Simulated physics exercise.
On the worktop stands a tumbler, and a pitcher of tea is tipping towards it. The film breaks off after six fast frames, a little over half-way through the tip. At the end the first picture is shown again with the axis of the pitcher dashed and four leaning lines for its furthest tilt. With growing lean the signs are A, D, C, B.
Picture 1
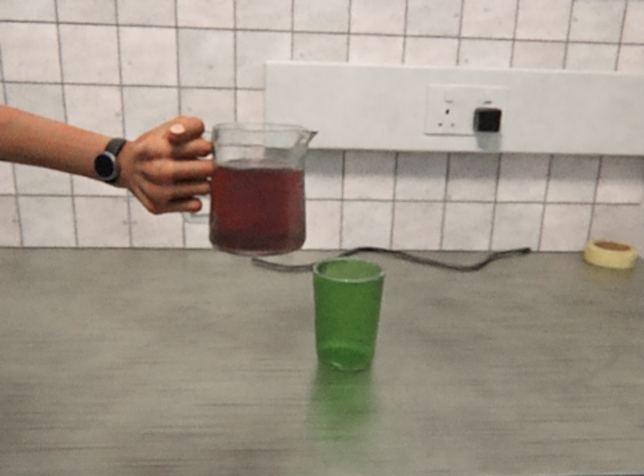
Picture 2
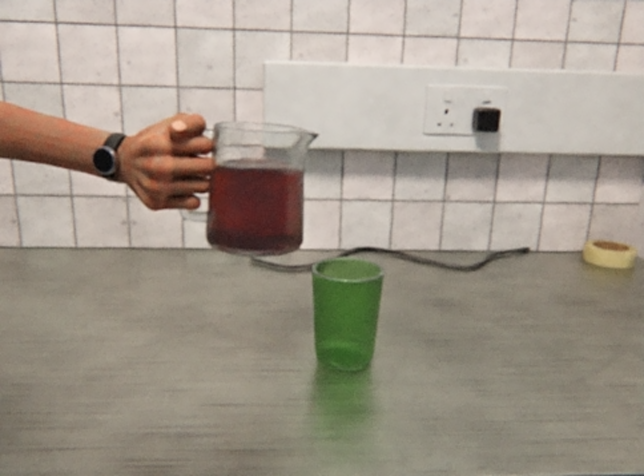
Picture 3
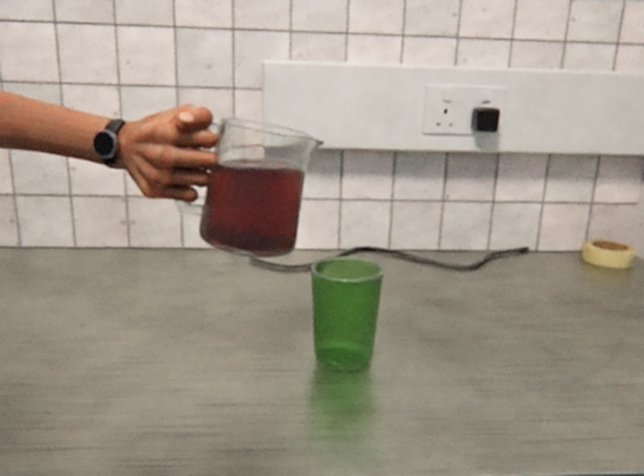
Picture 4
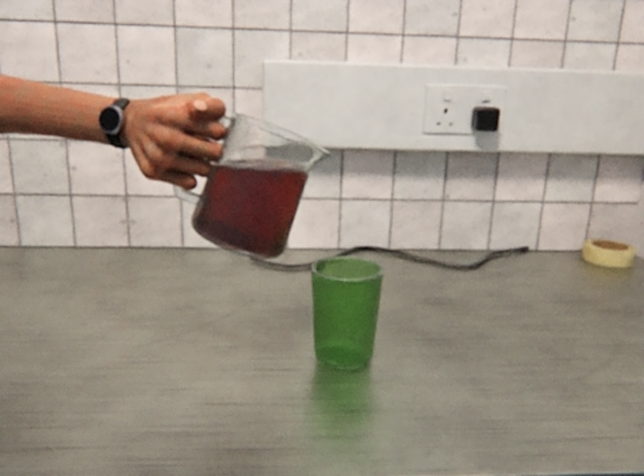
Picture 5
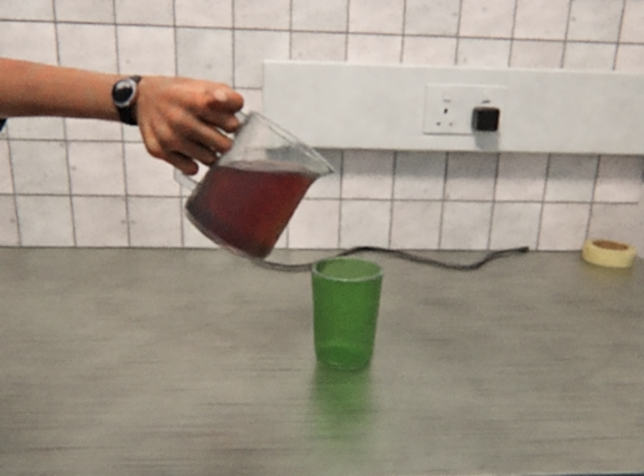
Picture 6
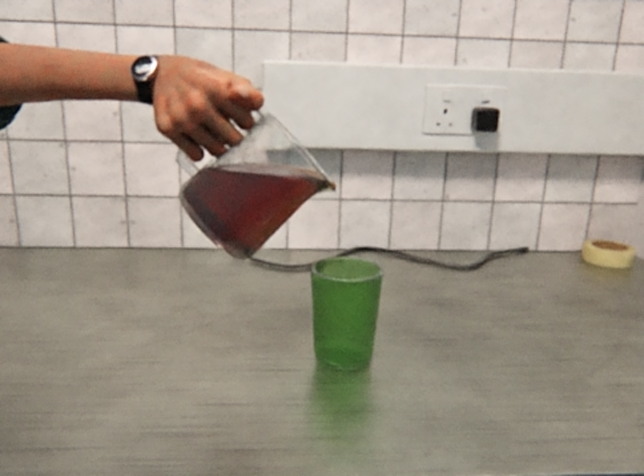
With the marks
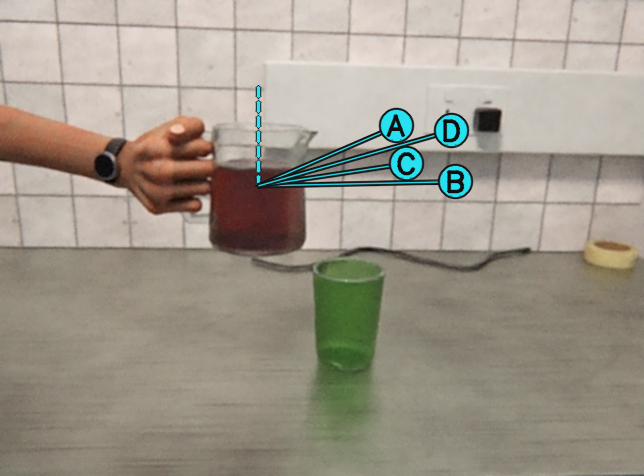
A hand tilts a glass pitcher of dark red liquid rightward above a green tumbler.
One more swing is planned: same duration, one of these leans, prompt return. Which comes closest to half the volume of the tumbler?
I would pick tilt A.
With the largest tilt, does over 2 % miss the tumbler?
Yes.
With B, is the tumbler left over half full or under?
Over half.
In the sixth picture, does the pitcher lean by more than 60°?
No, it does not.
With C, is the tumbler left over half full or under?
Over.
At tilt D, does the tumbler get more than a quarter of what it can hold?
Yes, it does.
In cyan, A at (381, 132); B at (438, 182); C at (389, 166); D at (434, 135).
With A, the tumbler ends with about 51 % of what it can hold.
With B, the tumbler ends with about 84 % of what it can hold; 23 % of the tea is spilt.
With C, the tumbler ends with about 82 % of what it can hold; 11 % of the tea is spilt.
With D, the tumbler ends with about 73 % of what it can hold; 3 % of the tea is spilt.
